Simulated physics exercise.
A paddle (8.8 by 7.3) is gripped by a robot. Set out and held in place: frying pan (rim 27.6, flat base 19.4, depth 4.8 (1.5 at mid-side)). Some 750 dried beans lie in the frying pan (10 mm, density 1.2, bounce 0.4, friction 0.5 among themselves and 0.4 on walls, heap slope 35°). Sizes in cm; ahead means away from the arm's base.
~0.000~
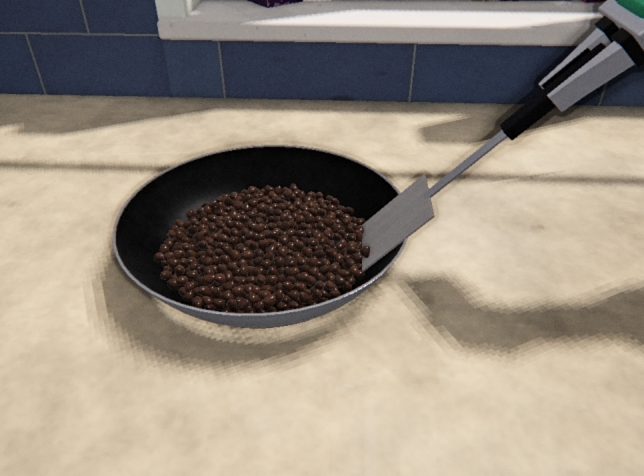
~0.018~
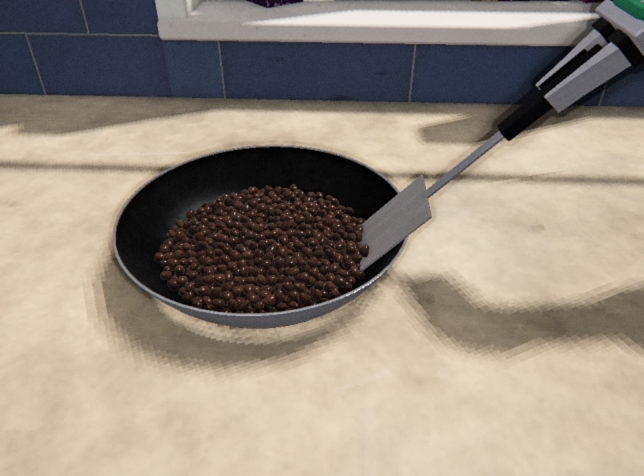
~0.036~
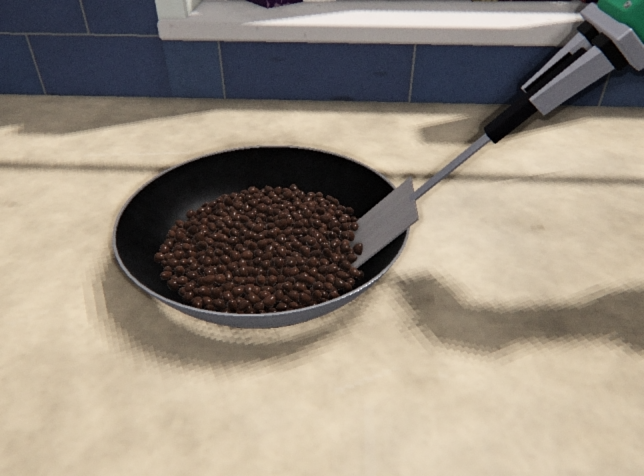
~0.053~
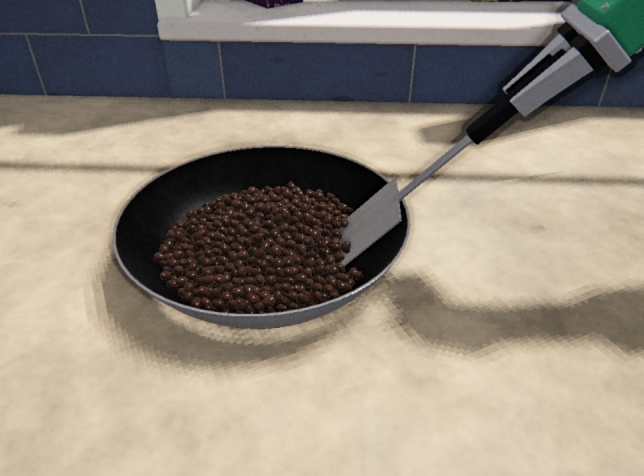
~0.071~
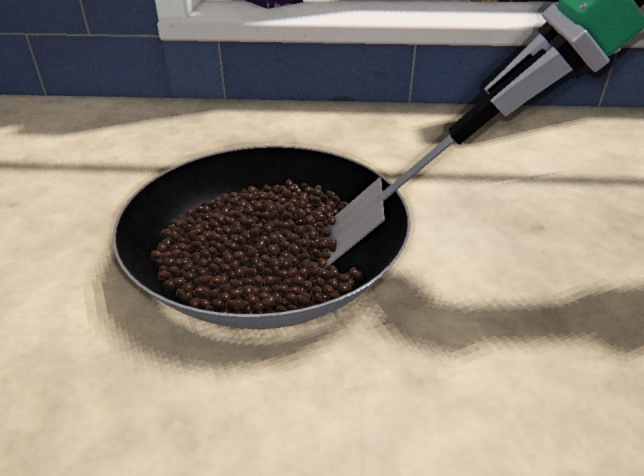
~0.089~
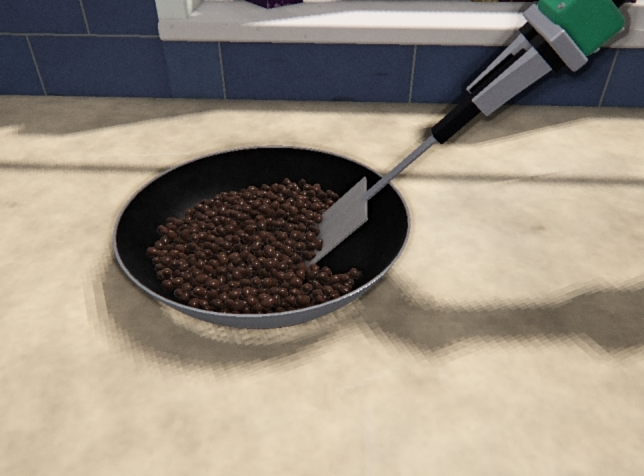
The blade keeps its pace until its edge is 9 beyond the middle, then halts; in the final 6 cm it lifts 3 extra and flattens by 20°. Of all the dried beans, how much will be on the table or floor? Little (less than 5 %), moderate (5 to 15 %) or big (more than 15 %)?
Share on the table or floor: Moderate (5 to 15 %).
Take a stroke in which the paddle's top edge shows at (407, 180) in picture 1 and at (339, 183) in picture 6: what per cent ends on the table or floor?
About 10 per cent.
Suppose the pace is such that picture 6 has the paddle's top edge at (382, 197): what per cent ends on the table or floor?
About 0 per cent.
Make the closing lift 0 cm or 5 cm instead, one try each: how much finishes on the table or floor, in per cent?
About 0 and 10 per cent.
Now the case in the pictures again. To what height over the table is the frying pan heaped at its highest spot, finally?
Roughly 6.0 cm.
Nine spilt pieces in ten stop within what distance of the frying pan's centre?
Roughly 25 cm.
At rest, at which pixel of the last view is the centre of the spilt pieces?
Near (85, 243).
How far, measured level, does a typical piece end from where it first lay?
About 4 cm.
By 0.14 s, sloping 48°, highest piece 5 above the table; 748 in the frying pan.
By 0.19 s, sloping 41°, highest piece 6 above the table; 748 in the frying pan.
By 0.42 s, sloping 28°, highest piece 6 above the table; 695 in the frying pan, 46 on the table or floor, 7 on the blade or in flight.
By 1.47 s, sloping 28°, highest piece 6 above the table; 693 in the frying pan, 55 on the table or floor.
Final count, 693 in the frying pan, 55 on the table or floor. That is 7 % on the table or floor.
